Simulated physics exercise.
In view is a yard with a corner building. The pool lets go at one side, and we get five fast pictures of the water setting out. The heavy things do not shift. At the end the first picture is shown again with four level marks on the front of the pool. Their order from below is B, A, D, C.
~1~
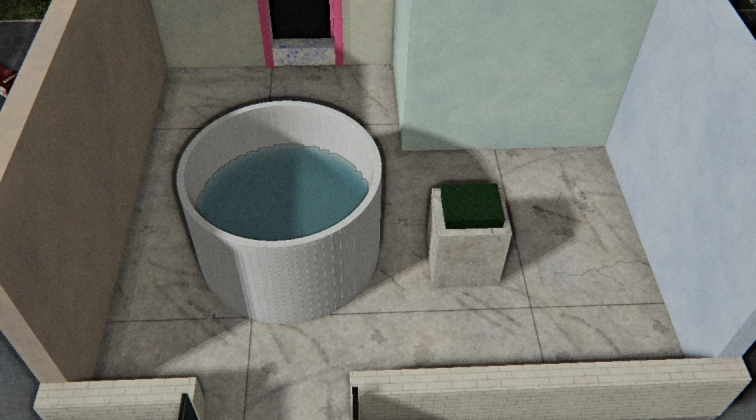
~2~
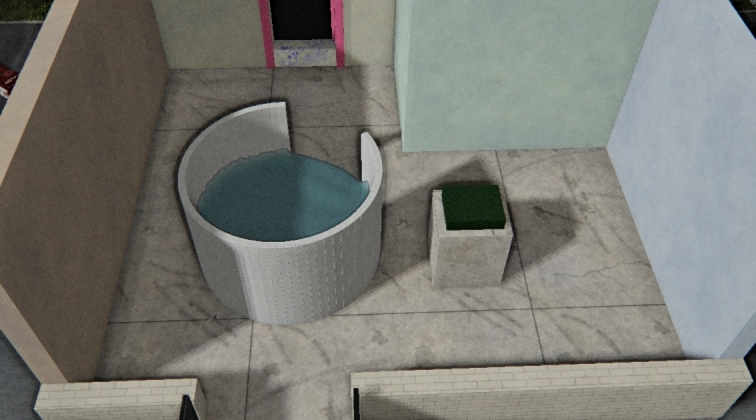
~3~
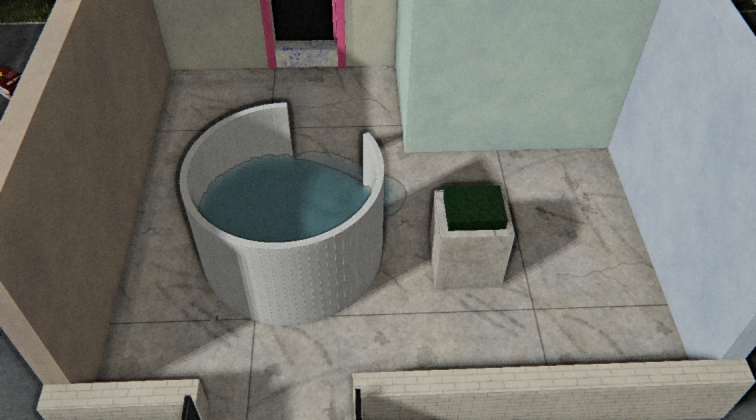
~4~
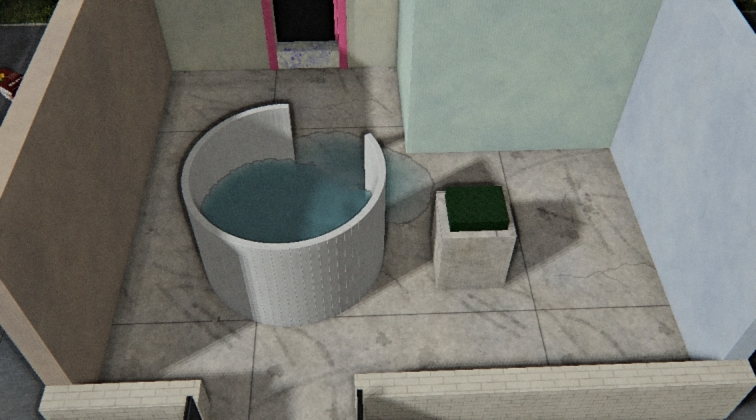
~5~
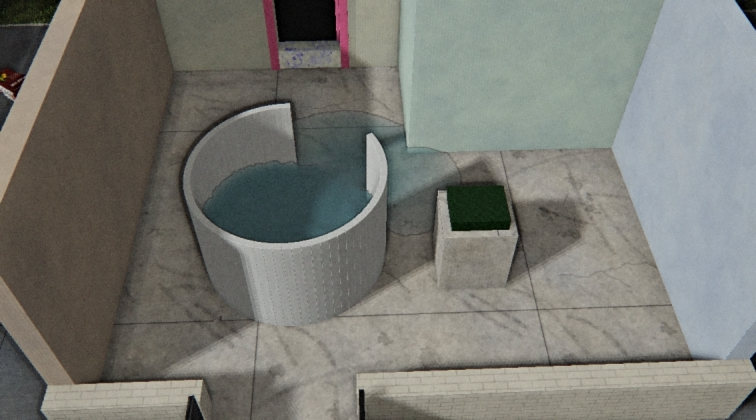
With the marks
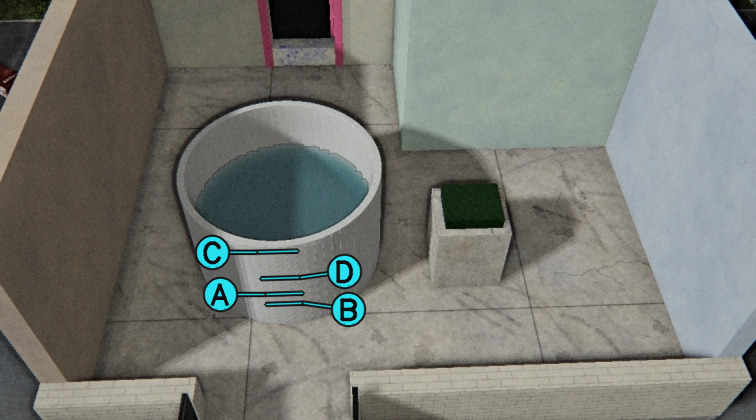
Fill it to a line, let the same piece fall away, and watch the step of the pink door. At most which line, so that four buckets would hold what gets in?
Use line D.
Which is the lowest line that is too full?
Line C.
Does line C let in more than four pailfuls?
Yes.
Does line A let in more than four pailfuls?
No, that is safe.
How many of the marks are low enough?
Three of the four.
On the marked copy, A at (283, 293); B at (285, 303); C at (276, 251); D at (281, 278); from the bottom up B, A, D, C.
Choosing A, nothing gets over.
Choosing B, nothing gets over.
Choosing C, about 11 bucketfuls get in.
Choosing D, a bucket or two gets in.
